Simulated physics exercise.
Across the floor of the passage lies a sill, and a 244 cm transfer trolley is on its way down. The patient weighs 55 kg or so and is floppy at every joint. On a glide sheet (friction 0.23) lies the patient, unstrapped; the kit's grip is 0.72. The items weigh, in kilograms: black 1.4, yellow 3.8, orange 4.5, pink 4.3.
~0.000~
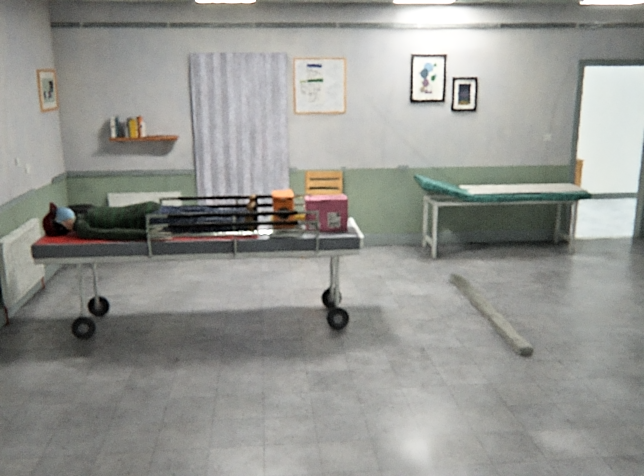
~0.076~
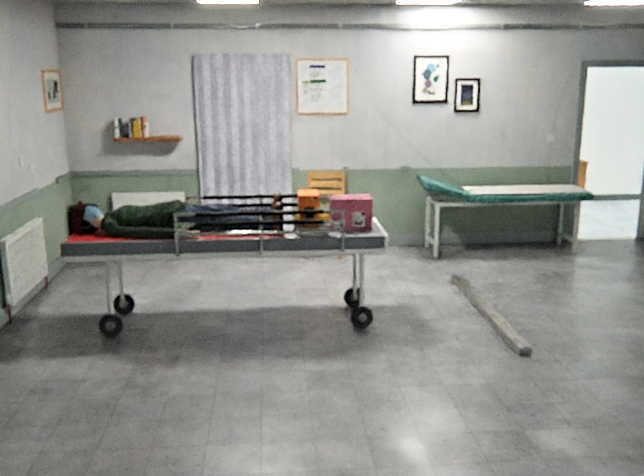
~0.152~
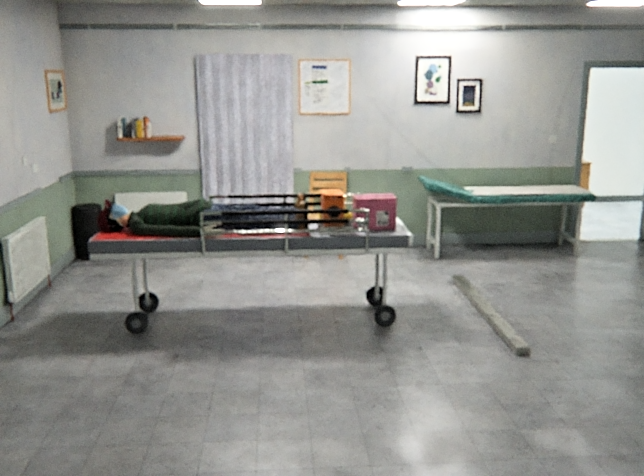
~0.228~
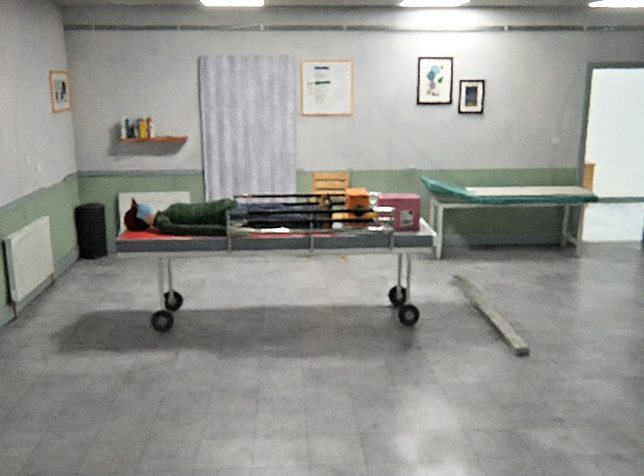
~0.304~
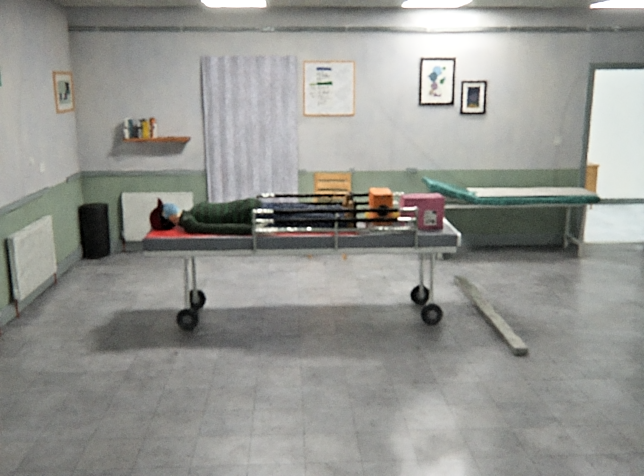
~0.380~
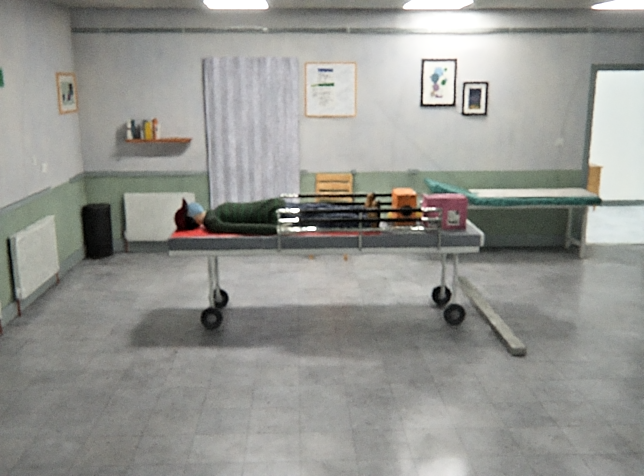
A person in dark green with a blue face covering lies on a wheeled trolley in a grey-and-green room, seen side-on from across the tiled floor. Orange and pink boxes sit at the trolley's right end, with a sill on the floor and a green-topped couch beyond. The trolley rolls steadily rightward toward the sill, uncovering a dark bin, while the view shifts very slightly.
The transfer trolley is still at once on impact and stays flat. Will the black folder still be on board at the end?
No, it falls off.
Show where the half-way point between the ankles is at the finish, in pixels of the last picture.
Estimated spot: About (509, 265).
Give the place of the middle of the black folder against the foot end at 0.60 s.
Around 30 cm shy of the mark.
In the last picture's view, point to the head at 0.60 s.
About (256, 217) in the last view.
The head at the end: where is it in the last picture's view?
End point: Roughly (375, 216) in the last view.
The jolt is at 0.45 s.
After 0.60 s the black folder is 31 cm short of the foot end, tilted 0°, near (463, 225) in the last picture's view.
After 0.85 s the black folder is 8 cm past the foot end, tilted 10°, near (509, 225) in the last picture's view; the left ankle 8 cm short of the foot end.
After 1.15 s the black folder is 29 cm past the foot end, tilted 65°, near (527, 280) in the last picture's view.
When all is still (3.1 s), black folder drops off; yellow gas bottle drops off; orange monitor drops off; pink holdall drops off; left ankle crosses the foot end.
